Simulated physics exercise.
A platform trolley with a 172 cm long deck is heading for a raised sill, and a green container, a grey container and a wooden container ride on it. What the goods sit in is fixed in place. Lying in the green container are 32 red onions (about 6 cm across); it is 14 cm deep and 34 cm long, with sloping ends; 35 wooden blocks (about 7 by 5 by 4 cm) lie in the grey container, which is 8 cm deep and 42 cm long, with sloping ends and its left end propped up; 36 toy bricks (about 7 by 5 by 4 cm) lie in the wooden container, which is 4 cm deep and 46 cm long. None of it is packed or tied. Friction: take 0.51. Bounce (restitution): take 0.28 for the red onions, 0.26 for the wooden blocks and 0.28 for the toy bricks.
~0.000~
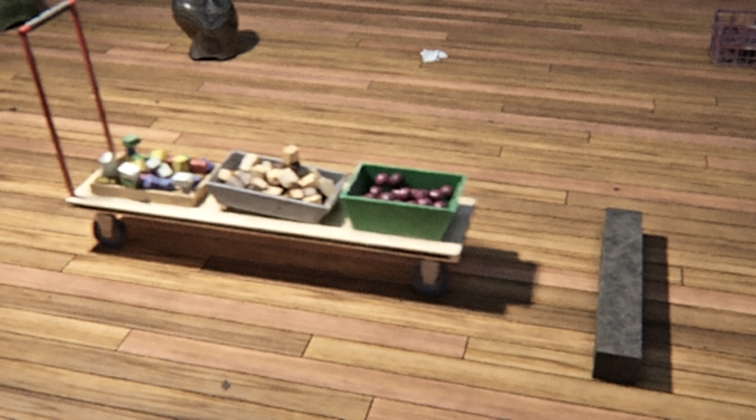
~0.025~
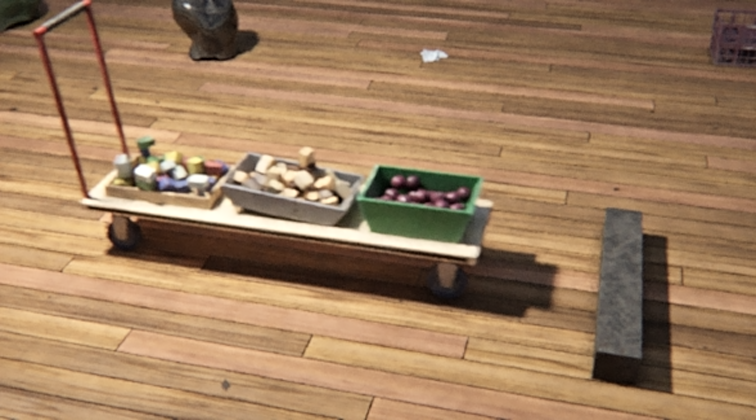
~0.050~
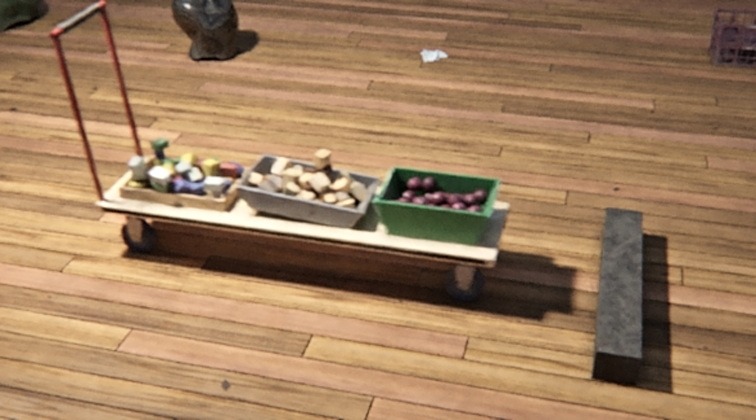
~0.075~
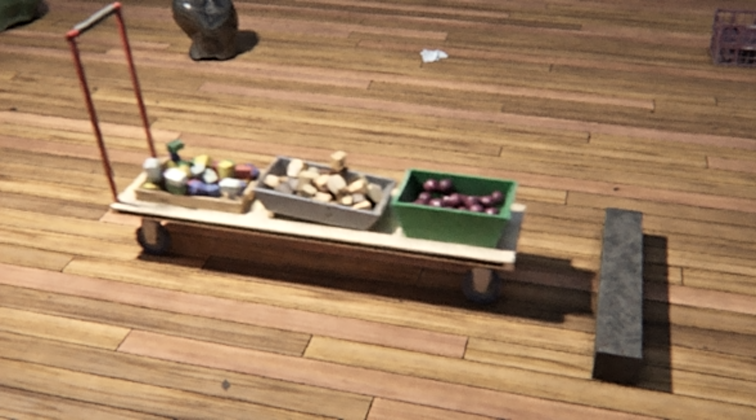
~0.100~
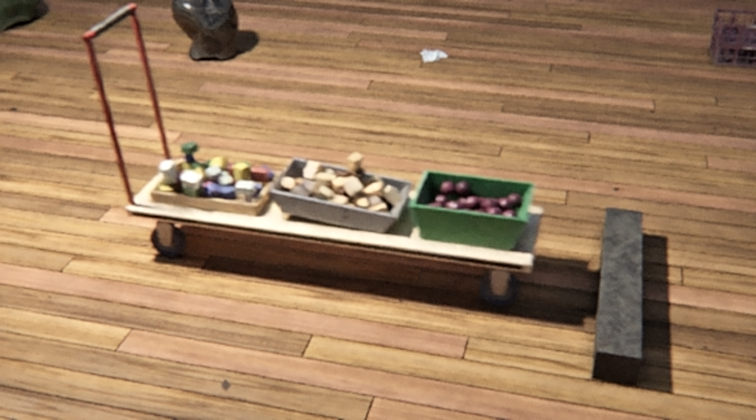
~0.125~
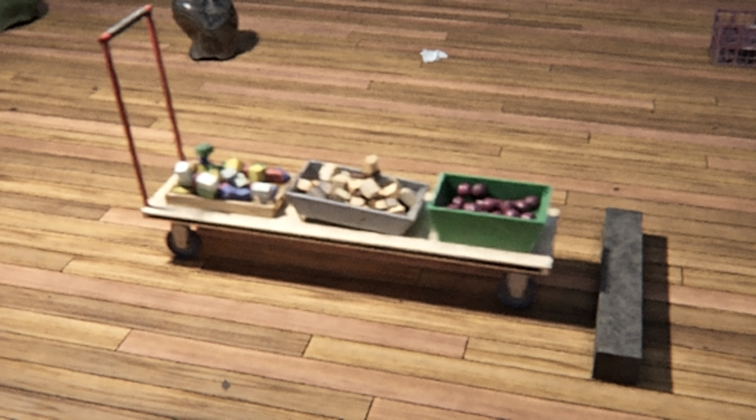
A flat trolley with a red handle, carrying a wooden tray of toy bricks, a grey container of wooden blocks and a green one of red onions, rolled steadily right across the floorboards toward a dark sill.
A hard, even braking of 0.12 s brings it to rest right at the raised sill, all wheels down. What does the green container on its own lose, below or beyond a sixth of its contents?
The dropped share sits below one sixth.
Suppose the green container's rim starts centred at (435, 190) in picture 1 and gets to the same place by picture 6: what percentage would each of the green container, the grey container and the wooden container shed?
Green container 0 %, grey container 10 %, wooden container 20 %.
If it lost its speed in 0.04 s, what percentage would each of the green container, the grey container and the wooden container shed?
Green container 0 %, grey container 30 %, wooden container 40 %.
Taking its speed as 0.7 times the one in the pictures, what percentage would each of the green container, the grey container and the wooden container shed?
Green container 0, grey container 10, wooden container 20 per cent.
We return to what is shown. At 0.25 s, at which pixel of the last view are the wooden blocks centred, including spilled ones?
The middle is around (435, 204).
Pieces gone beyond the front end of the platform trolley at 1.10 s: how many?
Roughly 1 pieces.
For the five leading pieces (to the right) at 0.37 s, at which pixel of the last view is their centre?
Close to (593, 223).
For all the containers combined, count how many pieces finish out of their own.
Estimate: About 20.
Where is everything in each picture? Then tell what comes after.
In the first frame (places track the rim corner closest to us here), green container (452, 210); wooden container (190, 196); 60 cm to go; all still inside.
In the second frame, green container (469, 213); wooden container (205, 198); 53 cm to go.
In the third frame, green container (488, 215); wooden container (221, 200); 46 cm to go.
In the fourth frame, green container (506, 217); wooden container (237, 202); 39 cm to go.
In the fifth frame, green container (524, 220); wooden container (253, 204); 31 cm to go.
In the sixth frame, green container (543, 222); wooden container (269, 206); 24 cm to go; all still inside.
After 0.15 s, it begins to slow.
After 0.25 s, the green container has all 32, the grey container has all 35 and the wooden container is down by 2 of 36.
After 0.37 s, the green container has all 32, the grey container is down by 3 of 35 and the wooden container is down by 9 of 36.
After 0.60 s, the green container has all 32, the grey container is down by 7 of 35 and the wooden container is down by 13 of 36.
Outcome (at 1.10 s), the green container has all 32, the grey container is down by 7 of 35 and the wooden container is down by 14 of 36. Asked share, 0 of 32, 0 per cent.
